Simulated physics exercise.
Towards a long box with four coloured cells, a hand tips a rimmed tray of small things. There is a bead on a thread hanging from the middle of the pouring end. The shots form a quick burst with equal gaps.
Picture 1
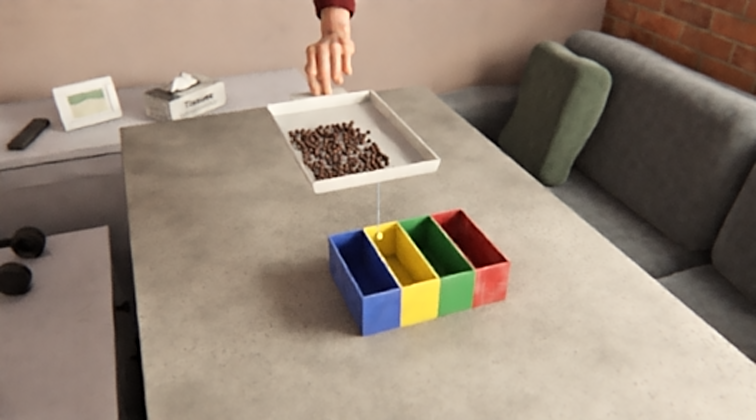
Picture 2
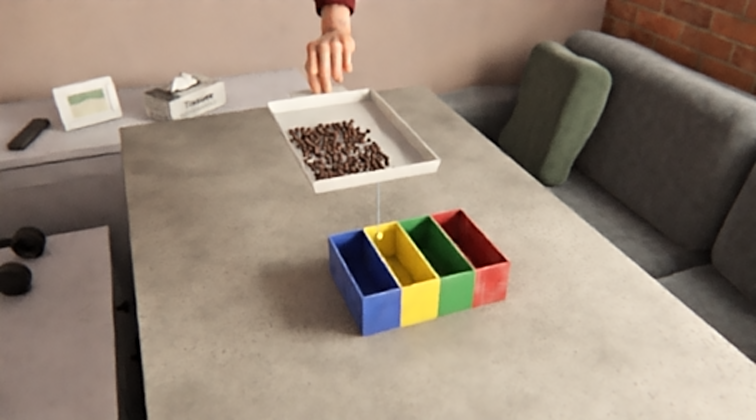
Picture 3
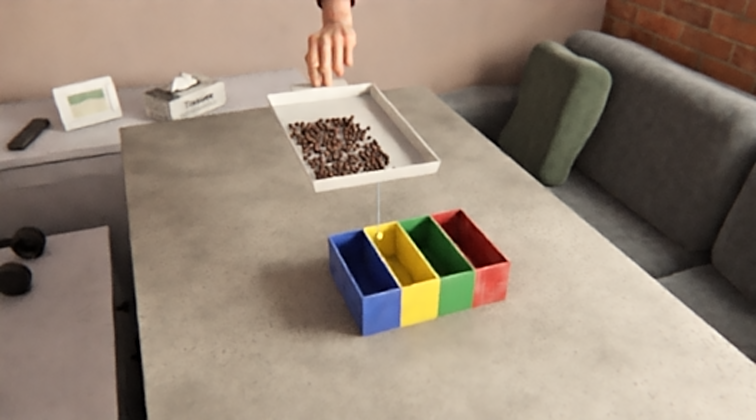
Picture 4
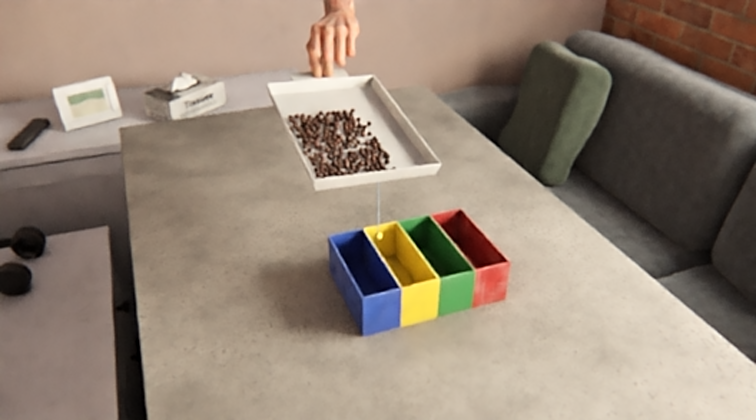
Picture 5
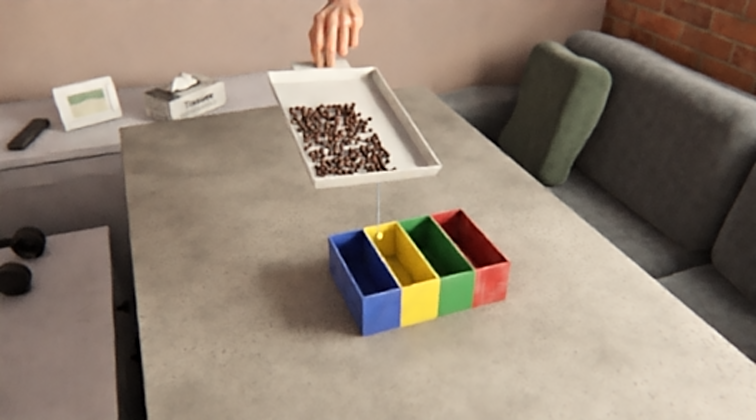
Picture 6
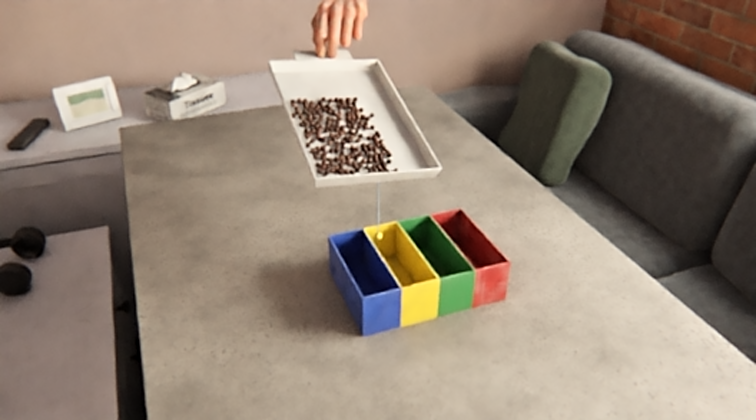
At the start, a hand holds a level white rimmed tray of small dark brown berries above a long box with blue, yellow, green and red cells on a grey table. The hand gradually raises the tray's far end, tilting it toward the box, its right front corner lowest, while the box stays still.
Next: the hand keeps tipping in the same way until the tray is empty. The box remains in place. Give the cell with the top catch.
Top catch: The green cell.
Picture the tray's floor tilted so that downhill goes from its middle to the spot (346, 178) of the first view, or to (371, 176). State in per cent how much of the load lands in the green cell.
So it's 0 percent with the first slope and 10 percent with the other.
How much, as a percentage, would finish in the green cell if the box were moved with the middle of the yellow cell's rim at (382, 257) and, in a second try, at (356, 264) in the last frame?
The first try yields 40% and the second yields 20%.
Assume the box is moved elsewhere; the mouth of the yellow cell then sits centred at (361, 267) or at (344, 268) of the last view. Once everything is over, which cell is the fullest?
First: That red cell. Second: That red cell.
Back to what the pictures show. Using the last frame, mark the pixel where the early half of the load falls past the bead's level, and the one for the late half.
The opening half passes (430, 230), the closing half (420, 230).
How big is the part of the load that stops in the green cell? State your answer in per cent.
Result: Around 70 in a hundred.
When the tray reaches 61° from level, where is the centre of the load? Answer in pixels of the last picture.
(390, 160).
Just after the last frame, tray tipped steeply; almost all on the tray; just a few in the green cell; just a few in the red cell; just a few falling or outside the box.
A moment on, tray tipped past a quarter turn; roughly two thirds on the tray; about a tenth in the green cell; just a few in the red cell; roughly a quarter falling or outside the box.
Further on, tray tipped past a quarter turn; roughly two thirds in the green cell; roughly a quarter in the yellow cell; just a few in the red cell; just a few in the blue cell.
When it is over, tray tipped past a quarter turn; roughly two thirds in the green cell; roughly a quarter in the yellow cell; just a few in the red cell; just a few in the blue cell.
